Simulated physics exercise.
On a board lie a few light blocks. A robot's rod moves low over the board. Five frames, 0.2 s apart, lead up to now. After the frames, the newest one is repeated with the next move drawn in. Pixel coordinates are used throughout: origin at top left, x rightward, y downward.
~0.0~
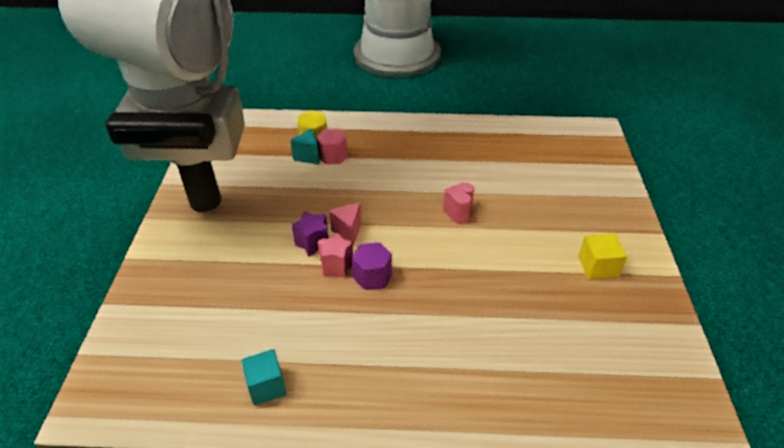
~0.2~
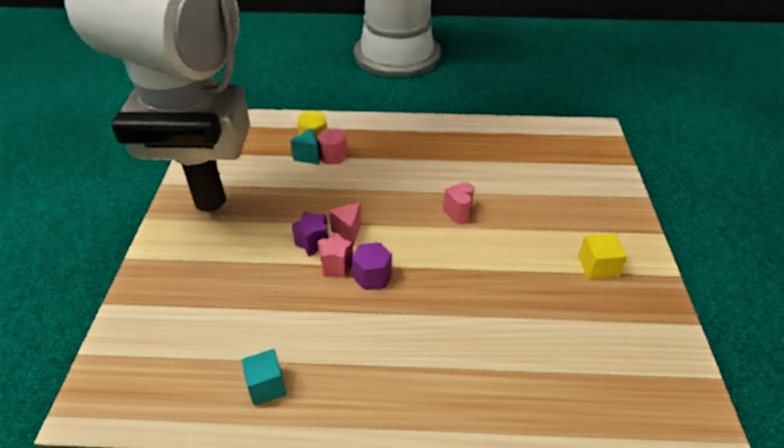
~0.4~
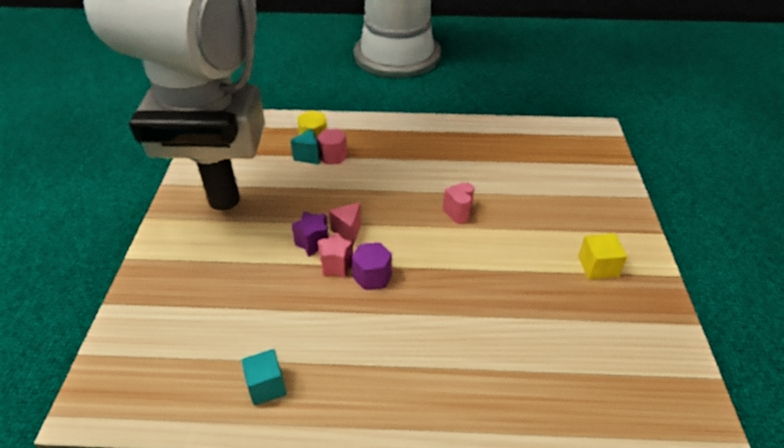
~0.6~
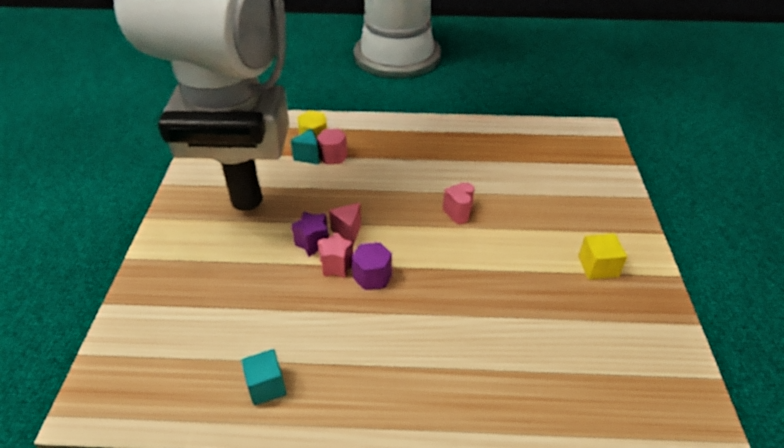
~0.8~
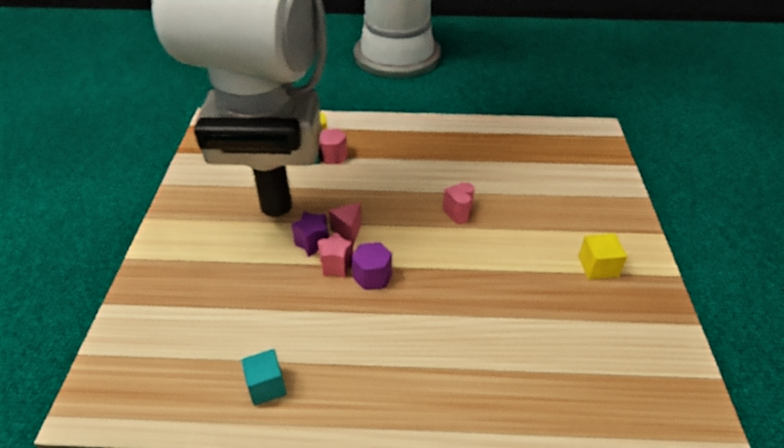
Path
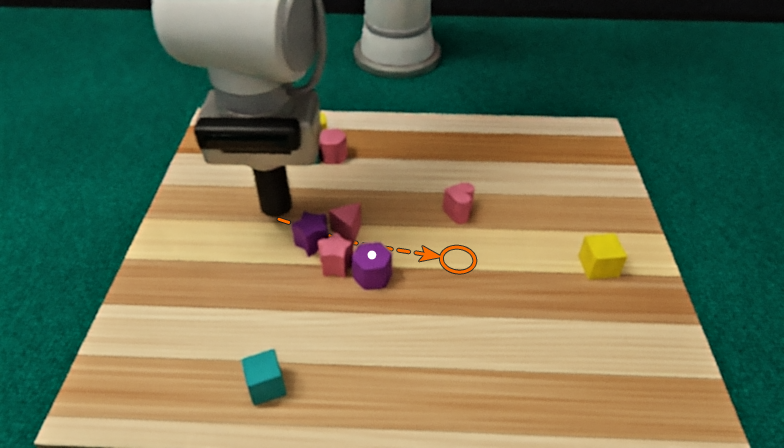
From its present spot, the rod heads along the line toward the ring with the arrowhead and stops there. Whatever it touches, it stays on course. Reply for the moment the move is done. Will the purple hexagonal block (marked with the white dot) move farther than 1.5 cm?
It seems not.
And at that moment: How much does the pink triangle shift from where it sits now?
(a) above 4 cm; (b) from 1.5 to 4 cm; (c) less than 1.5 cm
(a)
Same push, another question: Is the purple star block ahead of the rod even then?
My answer is no.
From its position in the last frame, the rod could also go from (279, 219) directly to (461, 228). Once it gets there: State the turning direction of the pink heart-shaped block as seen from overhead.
It turns round anticlockwise.
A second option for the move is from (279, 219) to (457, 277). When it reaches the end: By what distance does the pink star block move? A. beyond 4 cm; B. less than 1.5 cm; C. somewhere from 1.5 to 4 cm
The one that fits is C, somewhere from 1.5 to 4 cm.
The line goes from (279, 219) through (363, 244) to (458, 259); the dot is on the purple hexagonal block.
The first path, step by step. One third of the way, rod (333, 225); purple star block (327, 238), turned 70° clockwise; pink star block (338, 259), turned 20° anticlockwise; pink triangle (367, 215), turned 15° anticlockwise.
Two thirds of the way, rod (394, 237); purple star block (331, 239), turned 95° clockwise; pink star block (338, 262), turned 30° anticlockwise; pink triangle (409, 213).
At the end, rod (460, 247); purple star block (331, 239), turned 95° clockwise; pink star block (338, 262), turned 30° anticlockwise; pink triangle (418, 212), turned 155° anticlockwise; purple hexagonal block unmoved.
